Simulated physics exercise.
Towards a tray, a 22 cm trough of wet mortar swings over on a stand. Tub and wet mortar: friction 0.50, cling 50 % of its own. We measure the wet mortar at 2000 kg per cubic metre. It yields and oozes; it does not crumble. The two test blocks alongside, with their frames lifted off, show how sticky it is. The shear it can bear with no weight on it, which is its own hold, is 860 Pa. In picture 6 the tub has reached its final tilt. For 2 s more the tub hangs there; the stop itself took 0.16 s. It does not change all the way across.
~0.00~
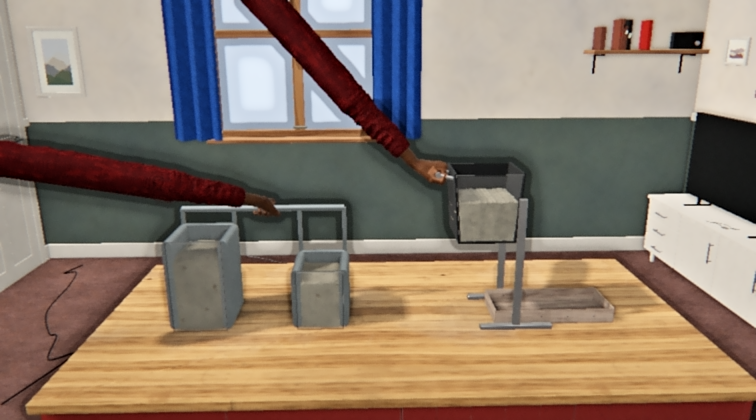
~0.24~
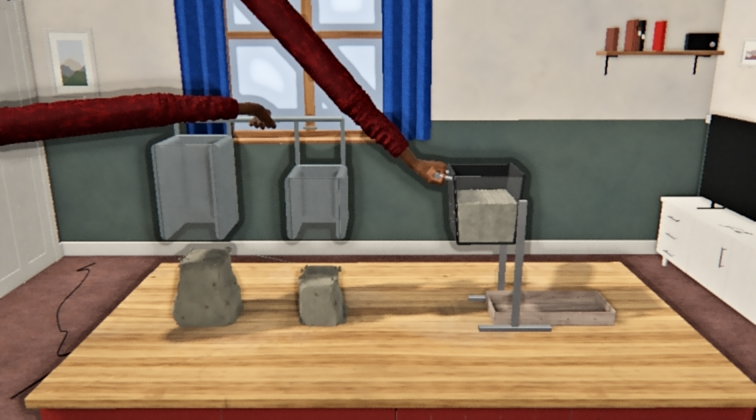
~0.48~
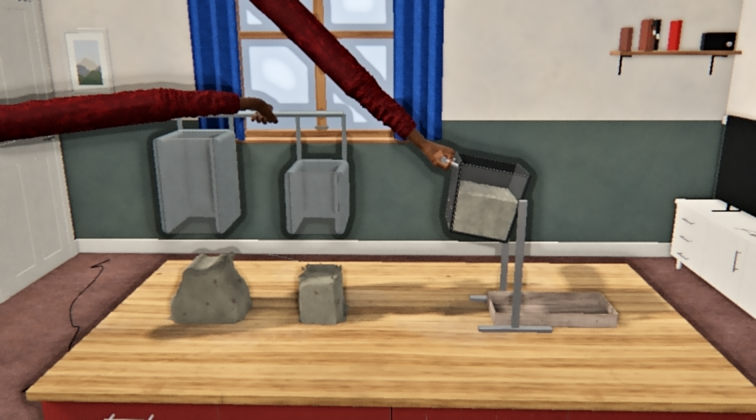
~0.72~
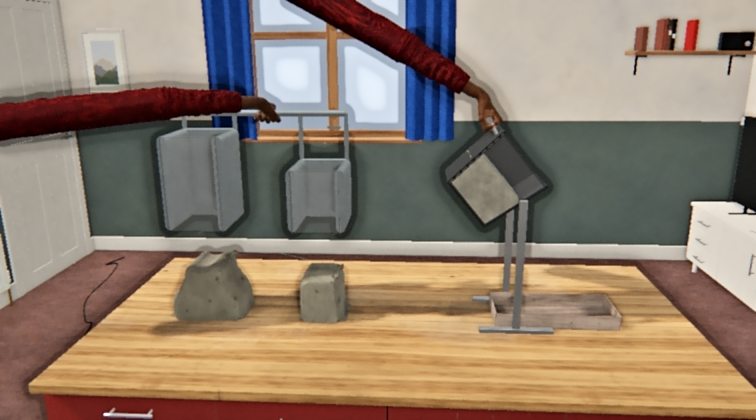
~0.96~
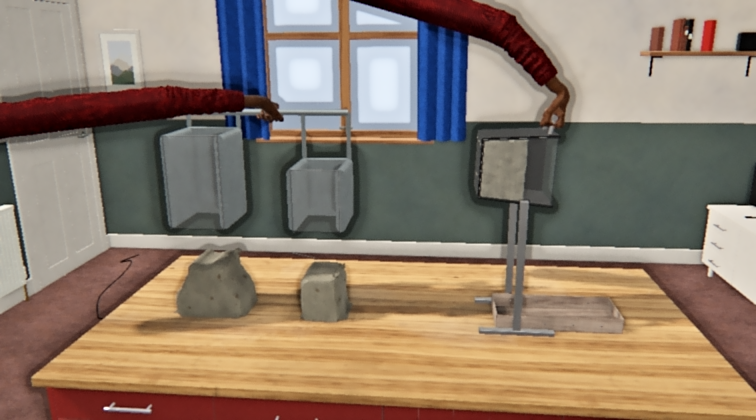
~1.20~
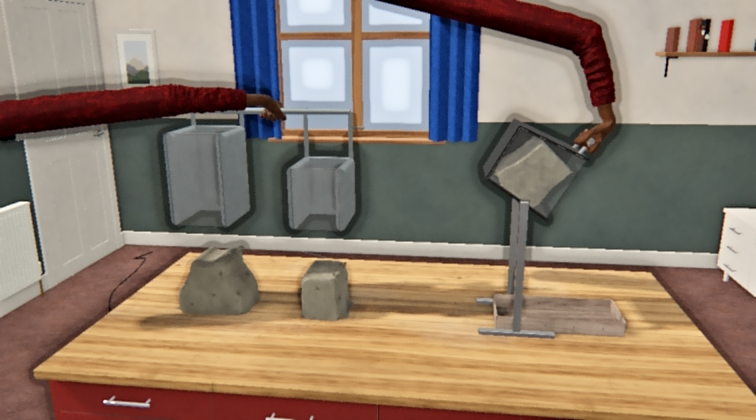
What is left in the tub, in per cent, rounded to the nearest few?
Around 0 in every hundred.
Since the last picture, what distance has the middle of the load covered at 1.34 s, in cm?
It has moved close to 12 cm.
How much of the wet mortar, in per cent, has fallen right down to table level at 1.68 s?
I'd say about 100 per cent of it.
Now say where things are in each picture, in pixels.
In the first picture, handle-side rim at (458, 175), tilt 0 degrees; highest point of the wet mortar at (460, 202); test blocks 26 cm, 17 cm high (left to right).
In the second picture, handle-side rim at (456, 176), tilt 0 degrees; highest point of the wet mortar at (459, 203); test blocks 22 cm, 16 cm high (left to right).
In the third picture, handle-side rim at (463, 163), tilt 11 degrees; highest point of the wet mortar at (463, 192); test blocks 19 cm, 16 cm high (left to right).
In the fourth picture, handle-side rim at (505, 134), tilt 51 degrees; highest point of the wet mortar at (482, 157); test blocks 19 cm, 16 cm high (left to right).
In the fifth picture, handle-side rim at (559, 139), tilt 92 degrees; highest point of the wet mortar at (519, 141); test blocks 19 cm, 16 cm high (left to right).
In the sixth picture, handle-side rim at (587, 161), tilt 119 degrees; highest point of the wet mortar at (541, 145); test blocks 19 cm, 16 cm high (left to right).
By 1.34 s, the tub is at 119 degrees and holds 50 %.
By 1.51 s, the tub is at 119 degrees and holds 0 %.
By 1.68 s, the tub is at 119 degrees and holds 0 %.
By 1.85 s, the tub is at 119 degrees and holds 0 %.
By 3.20 s, at the end, the tub is at 119 degrees and holds 0 %.
